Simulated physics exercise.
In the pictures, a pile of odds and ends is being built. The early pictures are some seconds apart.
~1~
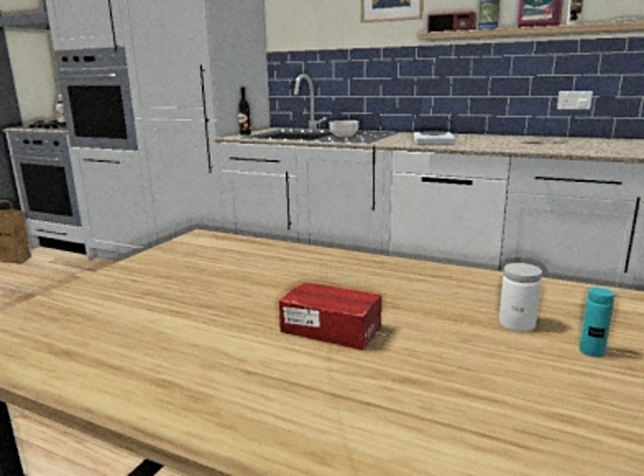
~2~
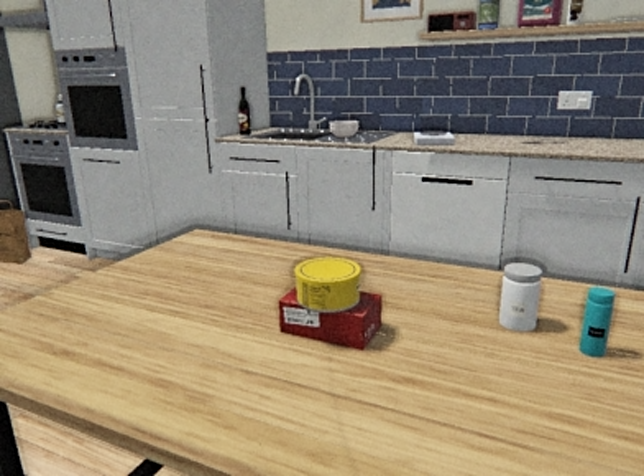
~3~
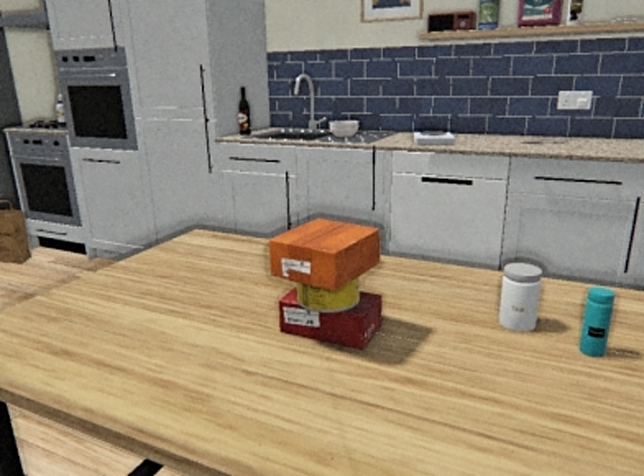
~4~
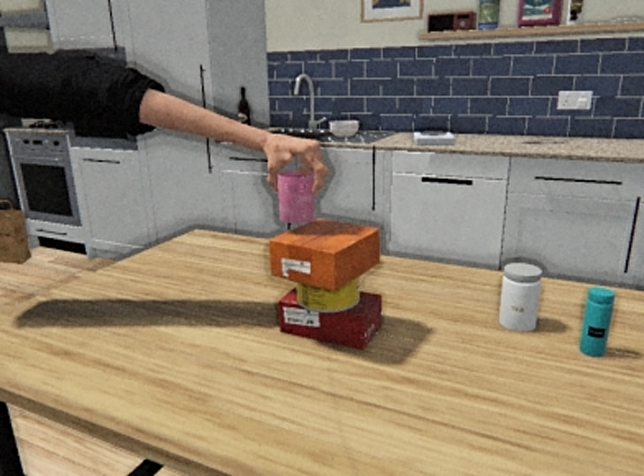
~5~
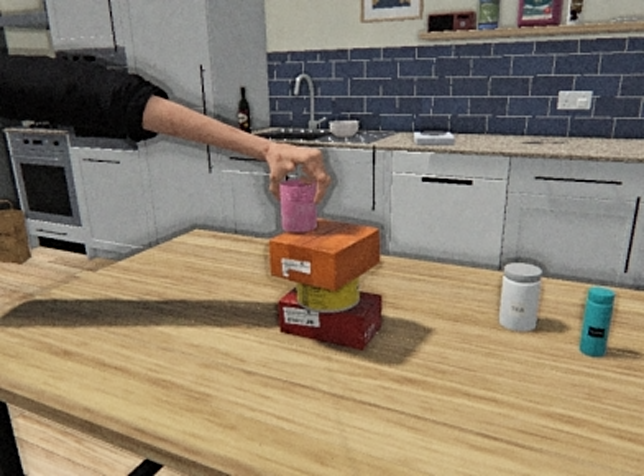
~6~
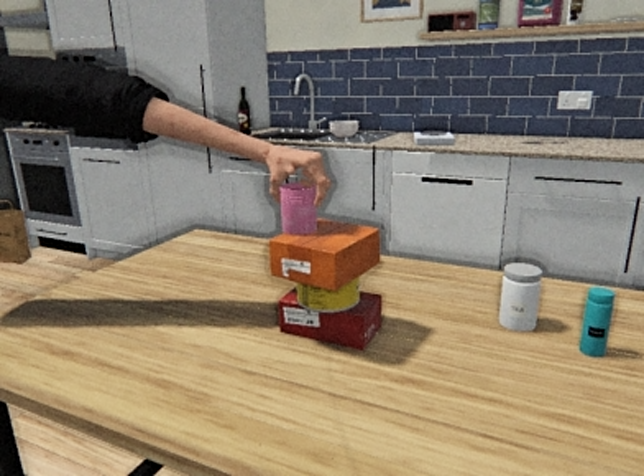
At first, a red box sits alone on a wooden table, left of a white jar and a turquoise shaker. A yellow tub appears on it, then an orange box on top of that. An arm reaches in from the left and lowers a pink cup onto the orange box, still holding it.
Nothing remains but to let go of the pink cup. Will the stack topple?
No - turns out it stands firm.
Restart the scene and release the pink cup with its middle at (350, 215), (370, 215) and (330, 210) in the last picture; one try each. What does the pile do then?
The pile does not fall at first, goes down second and does not fall third.
Then, 0.20 s on from there, no change.
Then, 0.50 s on from there, pink cup resting near (299, 209).
In the end, all 6 unmoved. At the end, from the last picture's camera, pink cup near (299, 209). The pile keeps its balance.
